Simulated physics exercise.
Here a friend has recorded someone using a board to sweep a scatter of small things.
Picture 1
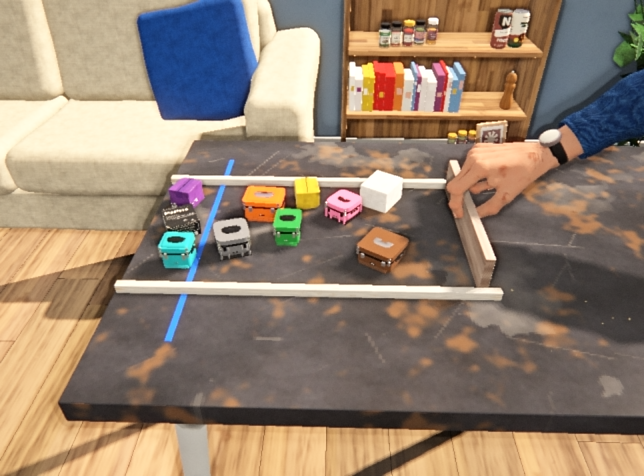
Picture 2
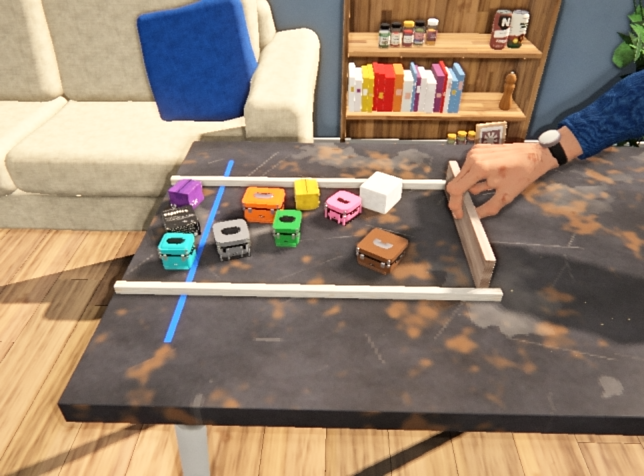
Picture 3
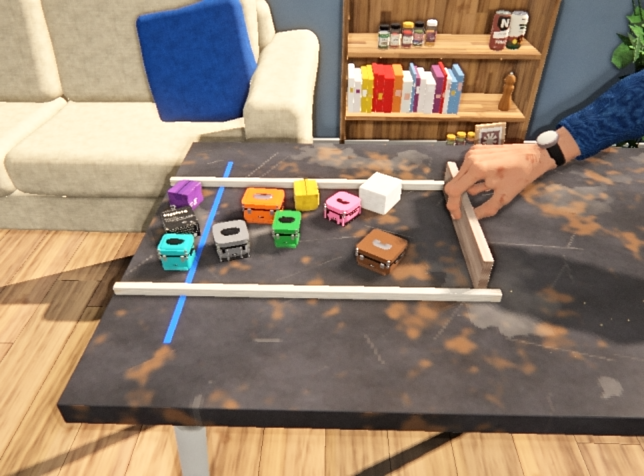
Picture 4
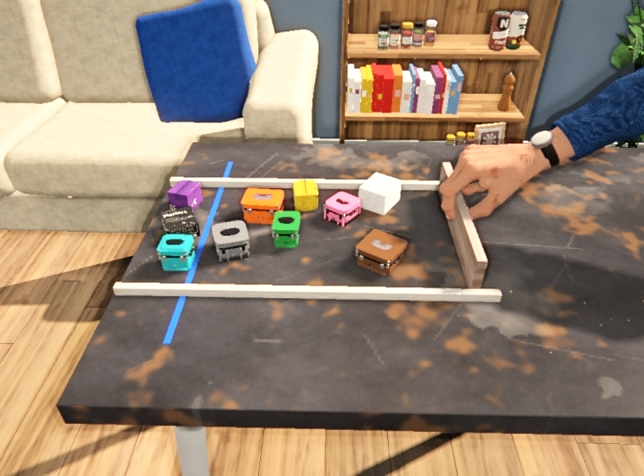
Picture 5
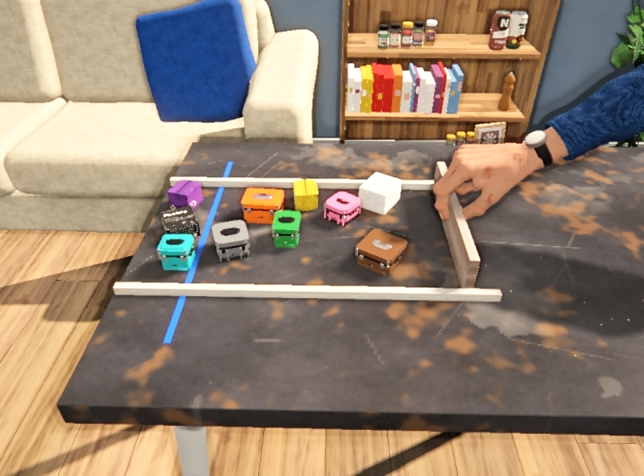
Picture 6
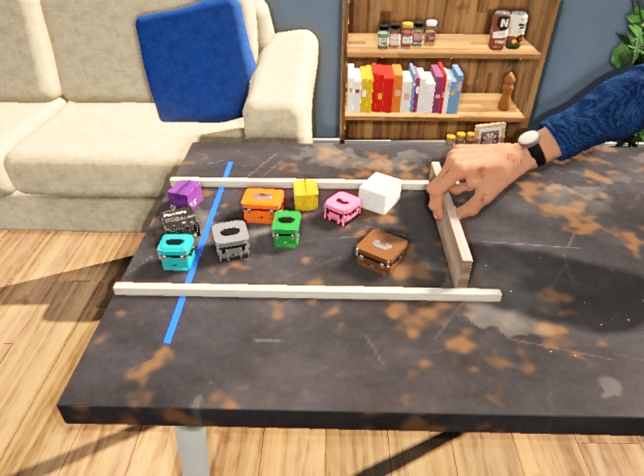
Wooden board held upright by a hand sliding slightly left across a dark tabletop toward small colourful cases and boxes, which stay still.
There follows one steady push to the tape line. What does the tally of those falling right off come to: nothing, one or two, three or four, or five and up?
It comes to one or two.
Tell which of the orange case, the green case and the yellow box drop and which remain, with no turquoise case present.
So: The orange case does not drop, the green case does not drop, the yellow box does not drop.
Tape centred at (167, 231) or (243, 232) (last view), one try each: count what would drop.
The first try gives 6 and the second gives 0.
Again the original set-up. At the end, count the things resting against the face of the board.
I count 4 of them.
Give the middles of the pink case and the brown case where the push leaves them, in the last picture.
Reading them off: First (196, 216); then (175, 257).
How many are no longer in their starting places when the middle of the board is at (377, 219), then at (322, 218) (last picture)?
3 and 6.
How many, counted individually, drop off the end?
2.
Soon after, none off yet; purple box at rest near (186, 196); black box at rest near (180, 224); turquoise case at rest near (178, 253).
At rest, the number that fall off is one or two; fallen, black box and purple box.
